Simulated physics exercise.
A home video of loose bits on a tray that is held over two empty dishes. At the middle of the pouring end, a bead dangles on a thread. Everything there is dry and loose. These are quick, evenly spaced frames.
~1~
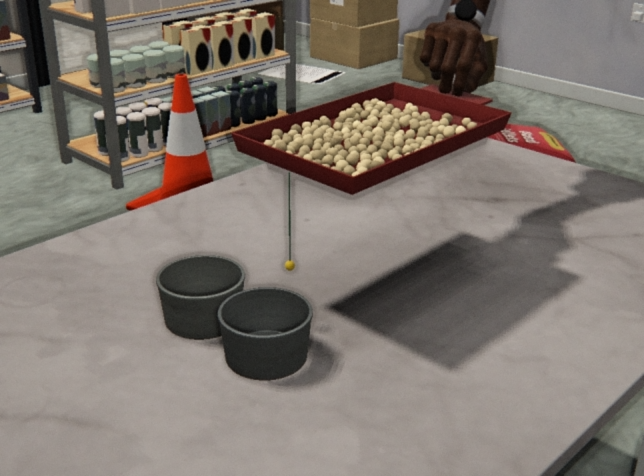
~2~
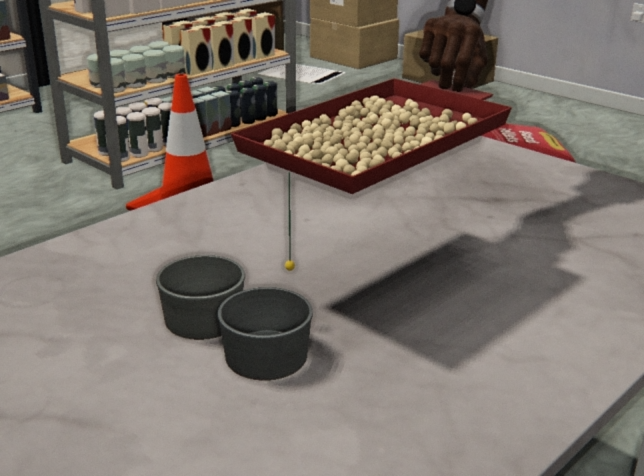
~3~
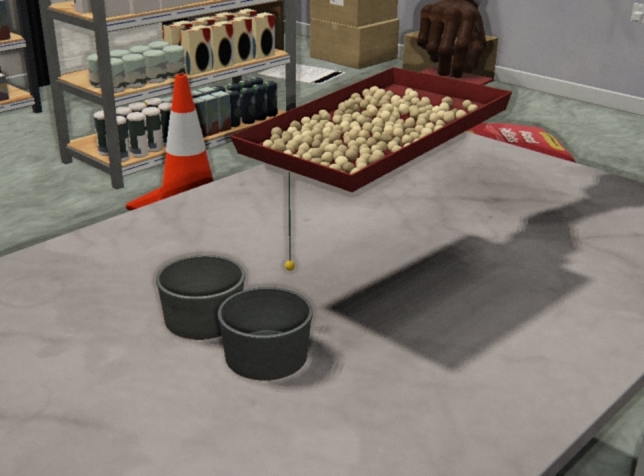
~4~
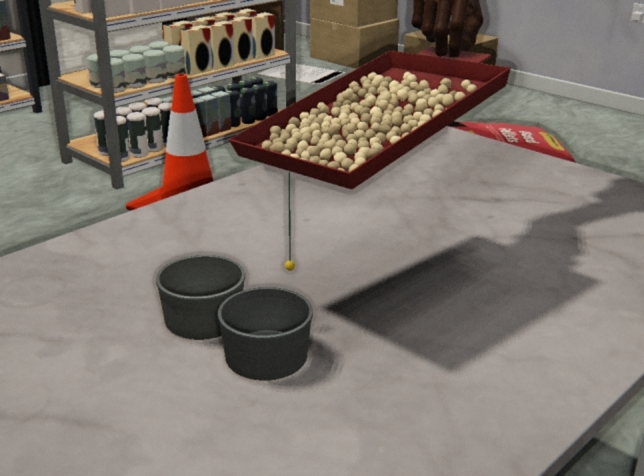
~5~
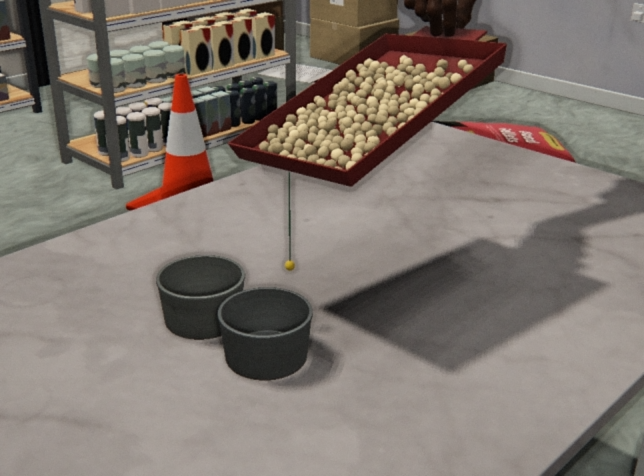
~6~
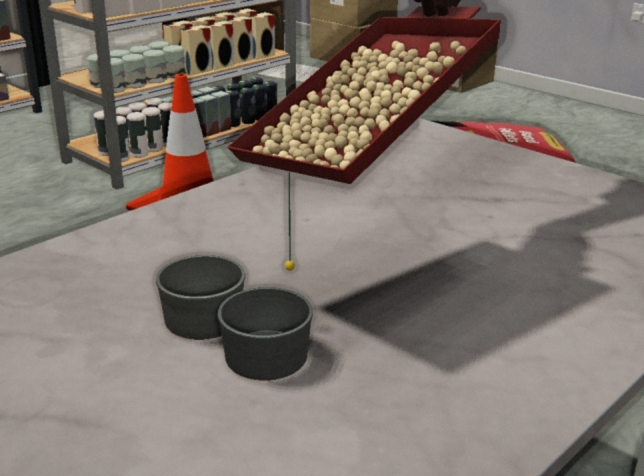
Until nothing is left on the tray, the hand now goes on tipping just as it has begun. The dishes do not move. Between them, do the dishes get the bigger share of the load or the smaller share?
Most is saved.
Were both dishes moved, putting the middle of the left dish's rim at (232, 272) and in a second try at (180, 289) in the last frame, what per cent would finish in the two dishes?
It works out to 60 percent and then 30 percent.
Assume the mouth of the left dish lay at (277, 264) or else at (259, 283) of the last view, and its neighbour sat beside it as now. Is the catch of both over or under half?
Taking the places in turn, it's shy of half and then shy of half.
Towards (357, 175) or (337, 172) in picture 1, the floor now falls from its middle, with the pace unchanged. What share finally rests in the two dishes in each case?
Around 30 percent for the first aim and around 40 percent for the second.
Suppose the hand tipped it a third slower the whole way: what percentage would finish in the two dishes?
I'd put it at some 70 per cent.
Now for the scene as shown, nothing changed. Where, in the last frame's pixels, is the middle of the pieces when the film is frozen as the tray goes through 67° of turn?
Roughly at (293, 91).
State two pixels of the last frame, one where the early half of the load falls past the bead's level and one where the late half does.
The opening half passes (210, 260), the closing half (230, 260).
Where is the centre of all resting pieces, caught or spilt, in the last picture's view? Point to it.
I'd put the middle somewhere around (209, 310).
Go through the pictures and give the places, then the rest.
Corners of the pouring end near (238, 133) and (353, 174), level; middle of the load near (368, 136), macadamia nuts; left dish near (168, 309); right dish near (232, 348); bead on its thread near (290, 266), in the first frame.
Corners of the pouring end near (237, 133) and (352, 174), level; middle of the load near (368, 134), in the second frame.
Corners of the pouring end near (236, 135) and (351, 172), tipped barely, lowest at the left corner; middle of the load near (368, 128), in the third frame.
Corners of the pouring end near (235, 138) and (349, 170), tipped a little, lowest at the left corner; middle of the load near (366, 119), in the fourth frame.
Corners of the pouring end near (234, 142) and (346, 168), tipped clearly, lowest at the left corner; middle of the load near (363, 110), in the fifth frame.
Corners of the pouring end near (233, 145) and (343, 166), tipped clearly, lowest at the left corner; middle of the load near (356, 103), near half on the move; left dish near (168, 309); right dish near (232, 348), in the sixth frame.
Shortly afterwards, tray tipped steeply; the whole lot on the tray.
Next, tray tipped past a quarter turn; near half on the tray; only a few in the right dish; a little in the left dish; near a third in the air.
Some moments later, tray tipped past a quarter turn; a little in the right dish; near half in the left dish; near a third outside both.
In the end, tray tipped past a quarter turn; a little in the right dish; near half in the left dish; near a third outside both.
